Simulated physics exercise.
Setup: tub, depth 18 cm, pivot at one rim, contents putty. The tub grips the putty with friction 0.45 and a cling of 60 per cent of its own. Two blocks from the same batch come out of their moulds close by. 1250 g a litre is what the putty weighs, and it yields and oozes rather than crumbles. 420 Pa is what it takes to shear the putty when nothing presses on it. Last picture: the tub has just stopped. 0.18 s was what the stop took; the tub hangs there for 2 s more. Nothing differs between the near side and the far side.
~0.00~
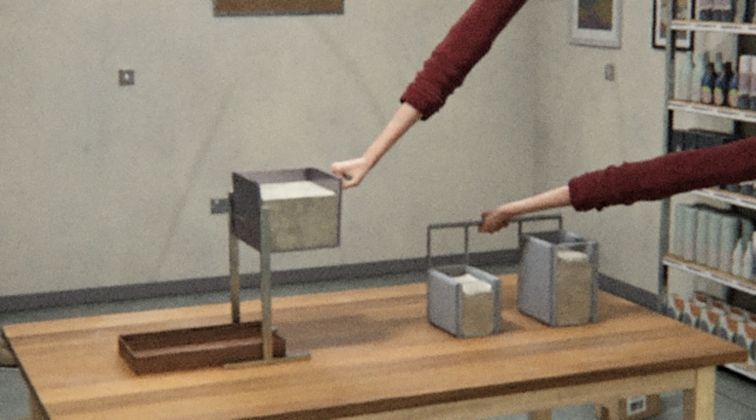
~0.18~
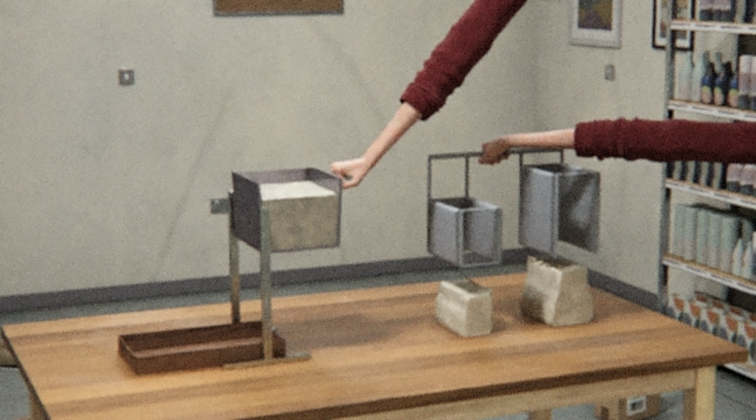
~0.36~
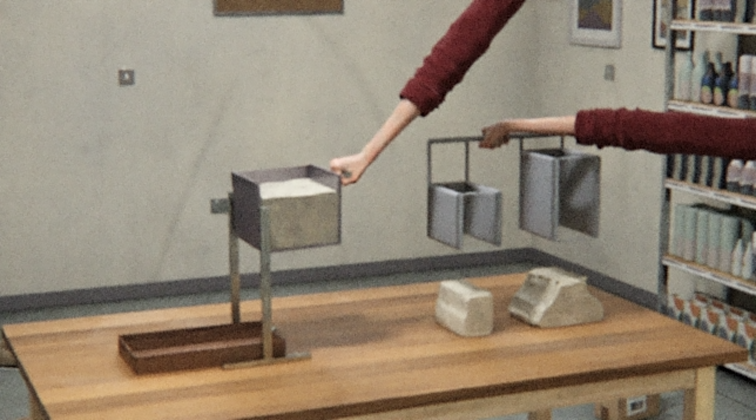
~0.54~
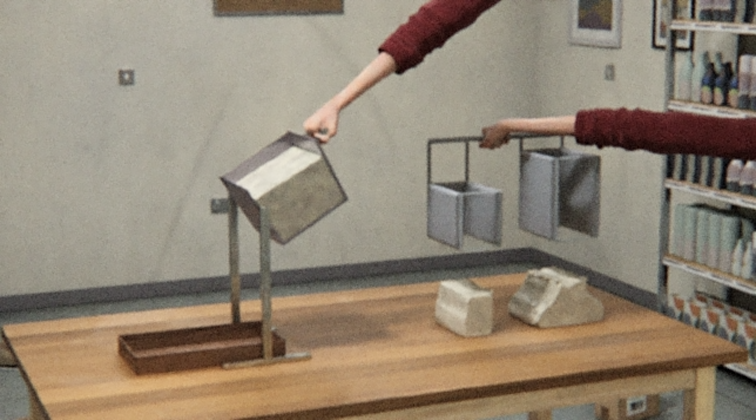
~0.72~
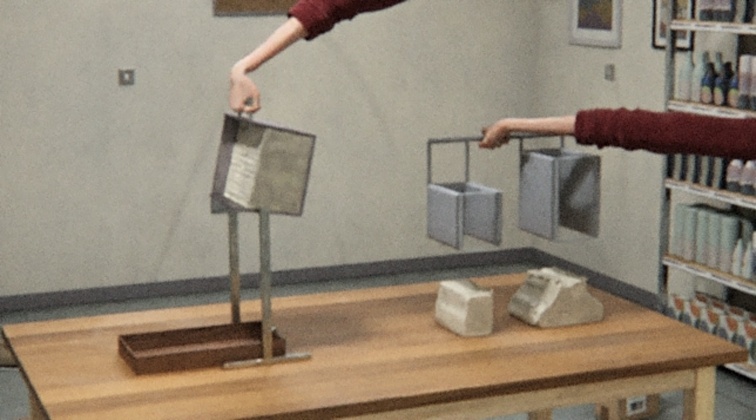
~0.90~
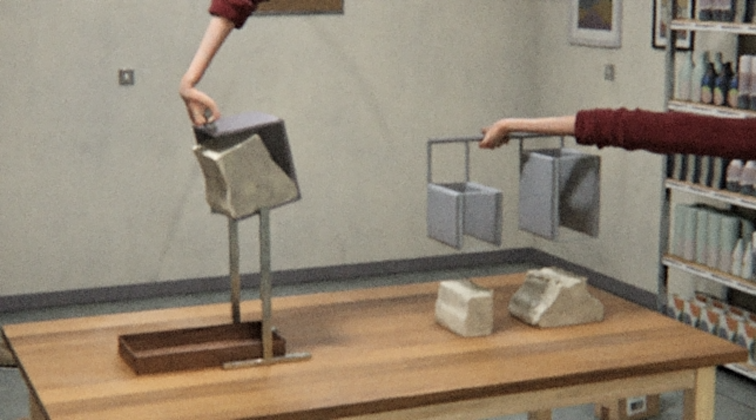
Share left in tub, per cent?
Near 0 %.
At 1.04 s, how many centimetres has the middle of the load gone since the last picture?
The change is near 10 cm.
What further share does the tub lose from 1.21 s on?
Load share from then on: Near 25 %.
After 1.04 s, the tub is at 102 degrees and holds 44 %.
After 1.21 s, the tub is at 102 degrees and holds 24 %.
After 1.38 s, the tub is at 102 degrees and holds 13 %.
After 1.55 s, the tub is at 102 degrees and holds 0 %.
After 2.90 s, at the end, the tub is at 102 degrees and holds 0 %.
